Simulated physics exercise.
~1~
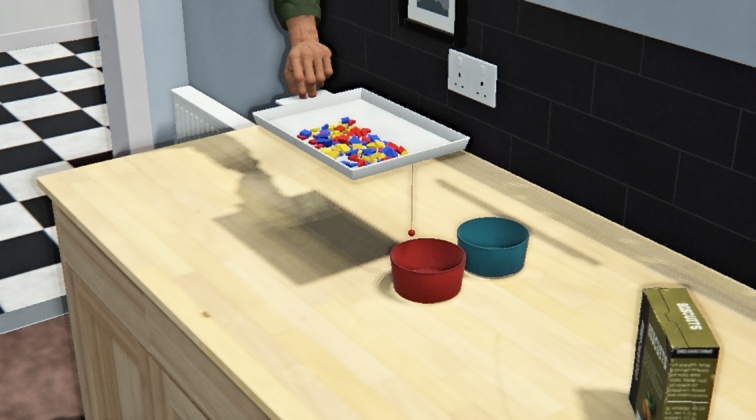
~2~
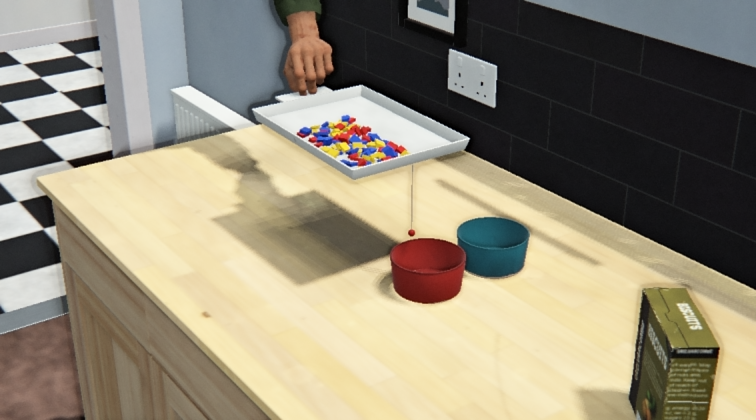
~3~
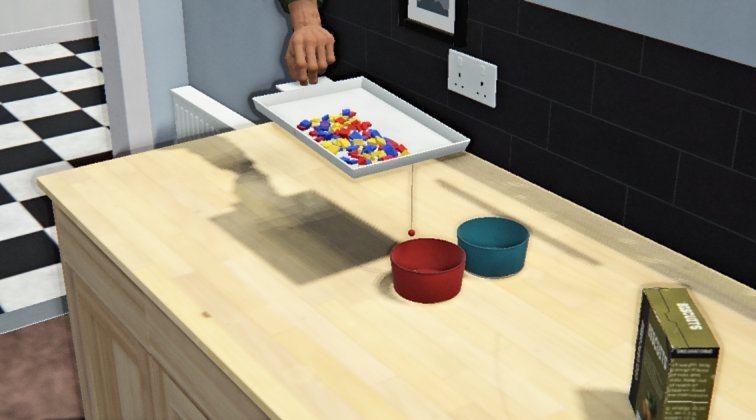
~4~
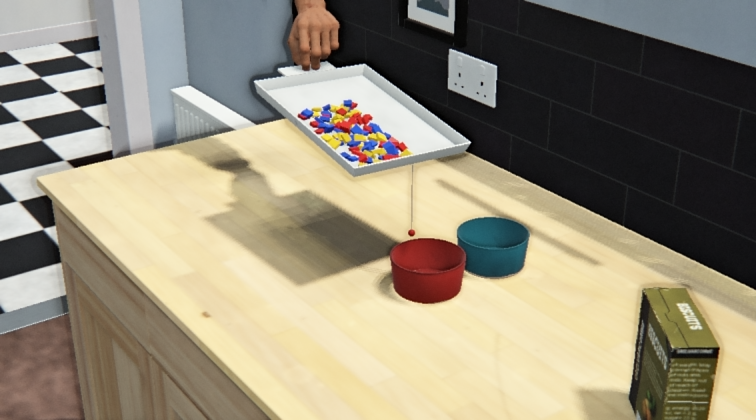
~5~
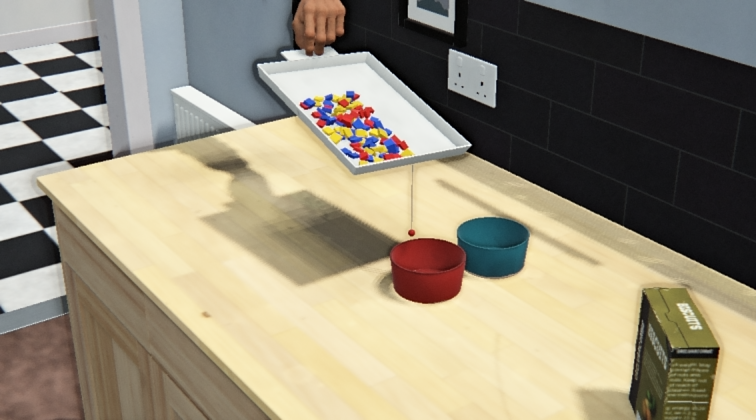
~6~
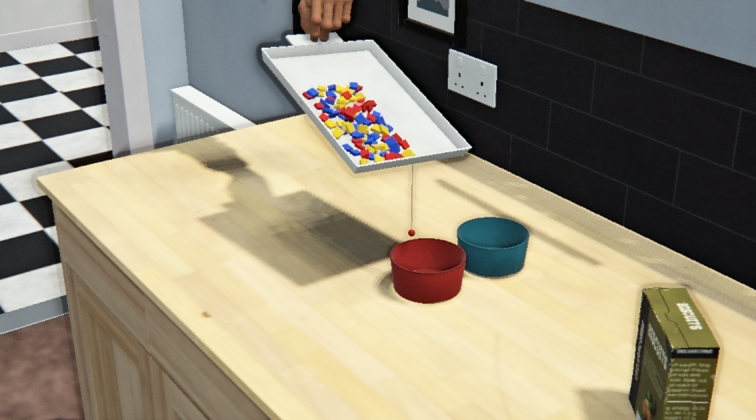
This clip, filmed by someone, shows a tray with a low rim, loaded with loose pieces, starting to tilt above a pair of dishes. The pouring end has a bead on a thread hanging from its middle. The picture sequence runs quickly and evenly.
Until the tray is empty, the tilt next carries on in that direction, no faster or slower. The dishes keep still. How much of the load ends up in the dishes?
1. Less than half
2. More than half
2.
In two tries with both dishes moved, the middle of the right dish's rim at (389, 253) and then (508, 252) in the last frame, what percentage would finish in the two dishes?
Around 0 % followed by around 20 %.
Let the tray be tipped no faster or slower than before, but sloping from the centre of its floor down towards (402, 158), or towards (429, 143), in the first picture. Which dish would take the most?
For the first slope the lefthand dish, for the second the righthand dish.
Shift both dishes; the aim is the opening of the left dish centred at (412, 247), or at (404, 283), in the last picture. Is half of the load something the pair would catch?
Result - try one, past the halfway mark; try two, below the halfway mark.
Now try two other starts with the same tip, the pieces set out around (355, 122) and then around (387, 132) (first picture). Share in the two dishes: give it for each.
Roughly 80 and 80 percent, in that order.
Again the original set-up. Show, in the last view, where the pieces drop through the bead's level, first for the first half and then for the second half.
Initially about (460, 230); subsequently about (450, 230).
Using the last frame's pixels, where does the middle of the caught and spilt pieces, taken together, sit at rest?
Near (458, 272).
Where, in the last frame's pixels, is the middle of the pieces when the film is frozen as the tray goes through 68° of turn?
Around (418, 148).
Shortly afterwards, tray tipped steeply; all but a few on the tray; only a few in the air.
Next, tray tipped past a quarter turn; a little on the tray; near a quarter in the left dish; near a quarter in the right dish; a little outside both; near a quarter in the air.
Some moments later, tray tipped past a quarter turn; near a third in the left dish; near a third in the right dish; near a quarter outside both.
In the end, tray tipped past a quarter turn; near a third in the left dish; near a third in the right dish; near a quarter outside both.
